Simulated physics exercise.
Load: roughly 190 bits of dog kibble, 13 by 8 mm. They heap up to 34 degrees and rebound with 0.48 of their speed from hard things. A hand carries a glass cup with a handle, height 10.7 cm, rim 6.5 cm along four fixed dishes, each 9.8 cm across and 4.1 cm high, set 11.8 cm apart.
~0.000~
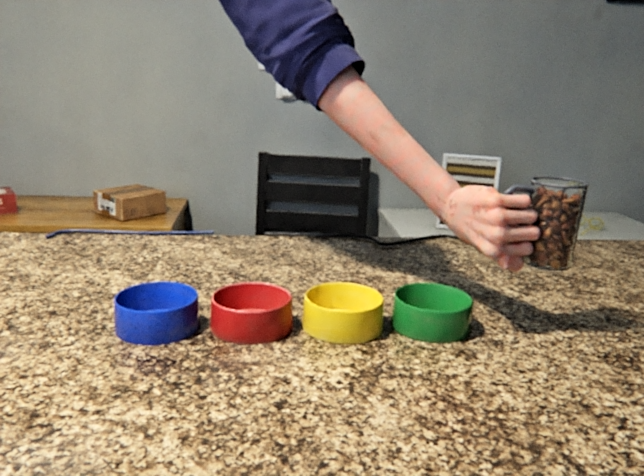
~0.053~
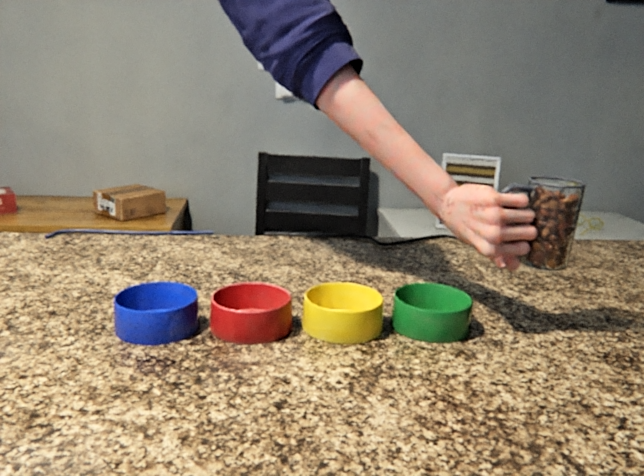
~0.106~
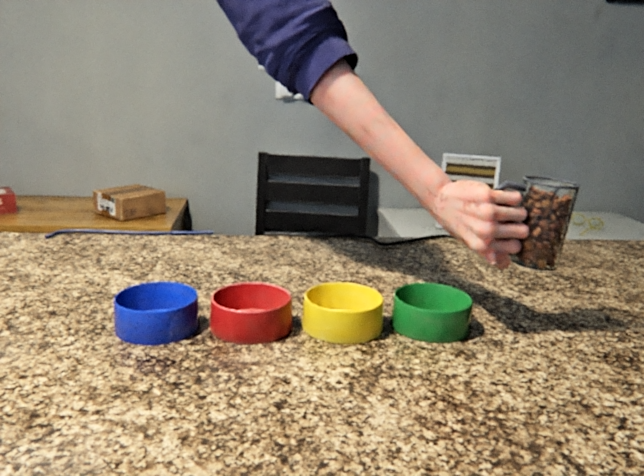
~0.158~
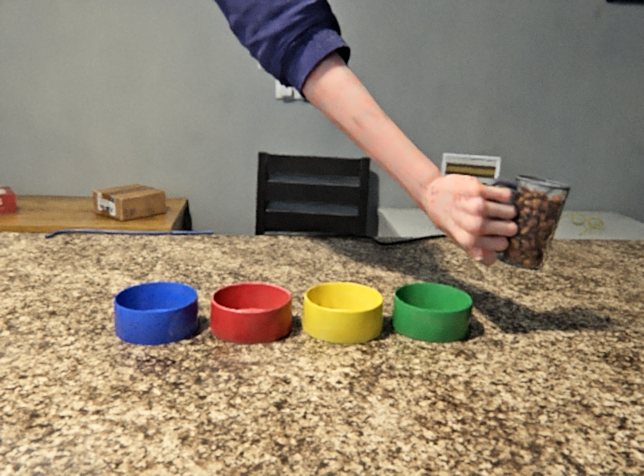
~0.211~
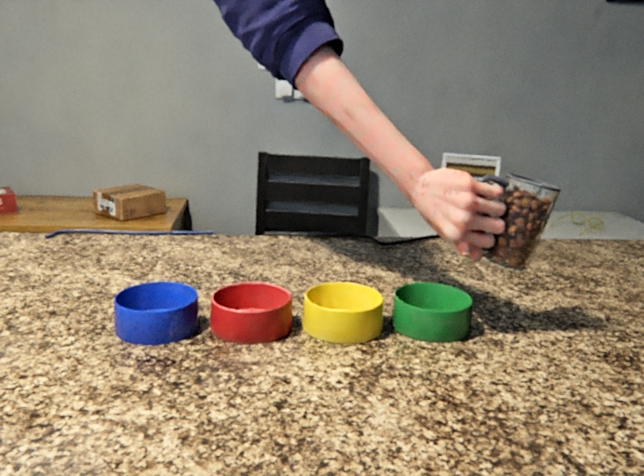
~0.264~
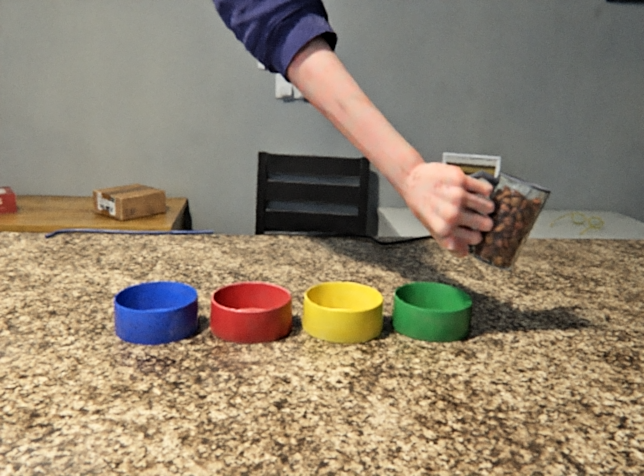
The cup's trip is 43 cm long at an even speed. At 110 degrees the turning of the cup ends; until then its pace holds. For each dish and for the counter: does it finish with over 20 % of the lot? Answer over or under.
Red dish: Over; blue dish: Under; green dish: Under; yellow dish: Under; on the counter: Under.
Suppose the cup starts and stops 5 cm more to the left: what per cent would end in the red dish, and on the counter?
Red 70; counter 20.
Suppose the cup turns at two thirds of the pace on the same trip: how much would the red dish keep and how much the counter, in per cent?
Then: Red 90, counter 0.
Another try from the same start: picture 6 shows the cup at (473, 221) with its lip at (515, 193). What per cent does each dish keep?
Red 90; blue 0; green 0; yellow 0.
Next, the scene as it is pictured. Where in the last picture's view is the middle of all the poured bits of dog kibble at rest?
Near (259, 311).
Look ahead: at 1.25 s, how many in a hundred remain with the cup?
Roughly 95 per cent.
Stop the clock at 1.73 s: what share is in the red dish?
About 20 per cent by then.
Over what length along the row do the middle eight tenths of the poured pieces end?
Some 6 cm.
After 0.86 s, tilt 67 degrees; cup holds 100 %.
Then, at 1.25 s, tilt 100 degrees; cup holds 95 %, yellow 5 %.
Then, at 1.73 s, tilt 110 degrees; cup holds 70 %, red 20 %, yellow 5 %.
In the end, at 3.8 s, red 85 %, blue 0 %, green 0 %, yellow 5 %, counter 5 %, cup 10 %.
